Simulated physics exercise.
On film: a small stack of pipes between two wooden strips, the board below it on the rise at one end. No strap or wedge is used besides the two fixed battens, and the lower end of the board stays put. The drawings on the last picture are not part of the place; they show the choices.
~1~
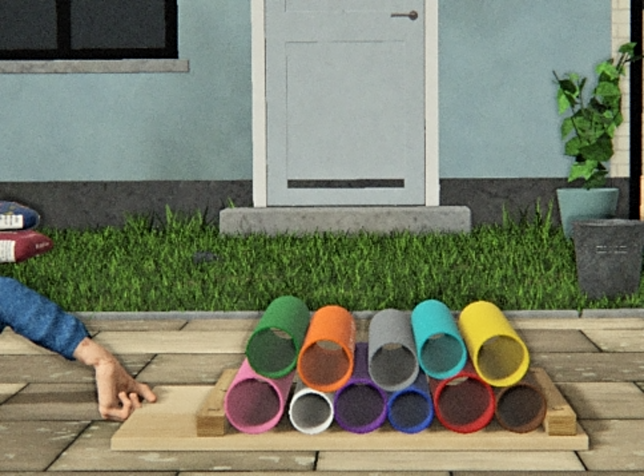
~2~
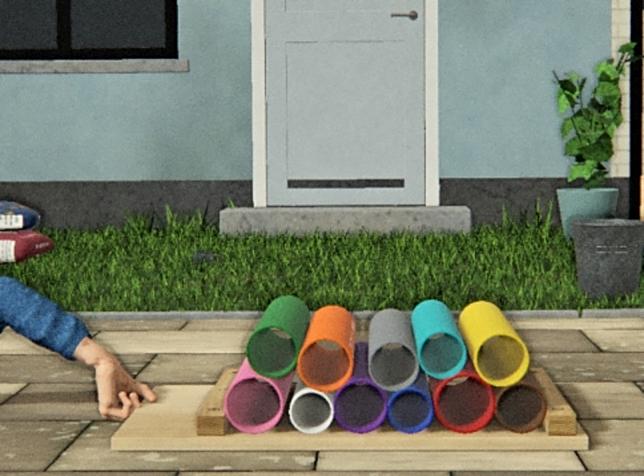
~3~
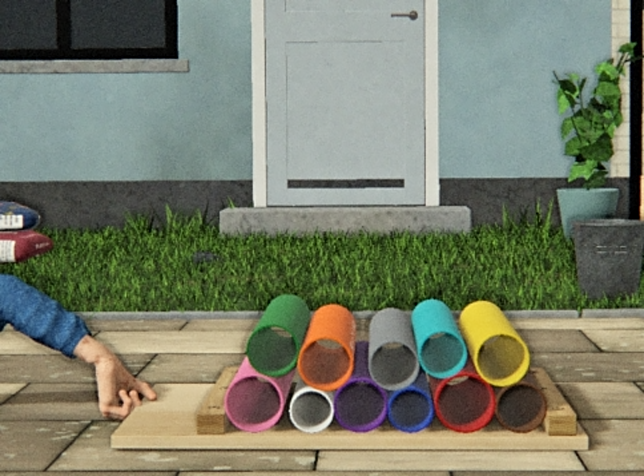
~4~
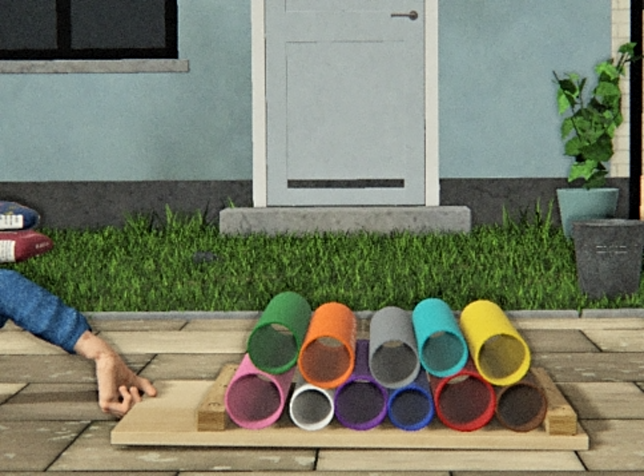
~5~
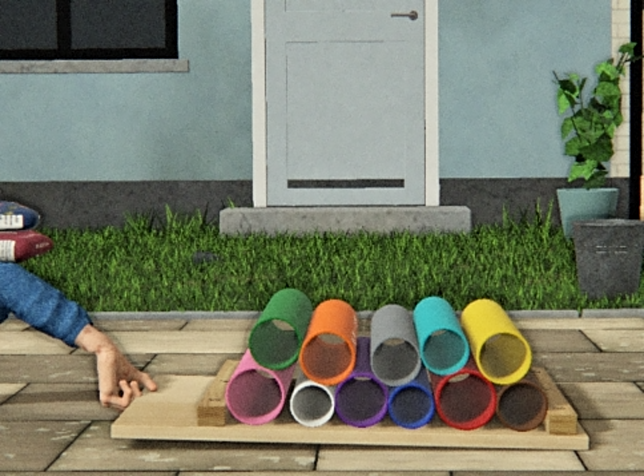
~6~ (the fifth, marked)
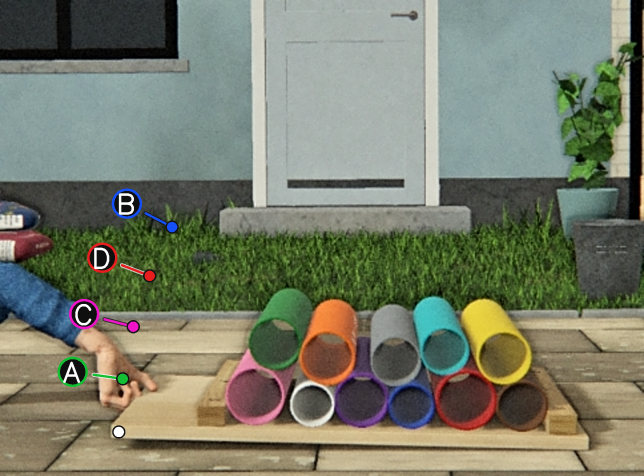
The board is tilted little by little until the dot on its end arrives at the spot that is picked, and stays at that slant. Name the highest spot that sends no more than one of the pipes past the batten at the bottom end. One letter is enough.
C is the limit.
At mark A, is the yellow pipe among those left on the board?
Yes.
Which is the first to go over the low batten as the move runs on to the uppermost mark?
First is the yellow one.
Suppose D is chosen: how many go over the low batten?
With D, three.
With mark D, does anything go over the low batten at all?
Yes.
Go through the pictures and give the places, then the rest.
Board (351, 405); pink pipe (254, 404); white pipe (312, 412), in the first picture.
White pipe (312, 412); purple pipe (361, 407), in the second picture.
Board (351, 404); pink pipe (254, 403); white pipe (312, 411); yellow pipe (502, 359), in the third picture.
Board (351, 403); pink pipe (255, 400); white pipe (312, 408), in the fourth picture.
Board (351, 400); pink pipe (255, 395); white pipe (313, 405), in the fifth picture.
On the copy, A at (123, 379); B at (172, 227); C at (133, 327); D at (150, 276); the white dot at (119, 432).
On C. First, board at 12°.
Then, board at 15°.
Finally, board at 15°, none over the low batten.
By contrast, A none over the low batten; B four over the low batten (yellow, orange, grey, turquoise); D three over the low batten (yellow, grey, turquoise).
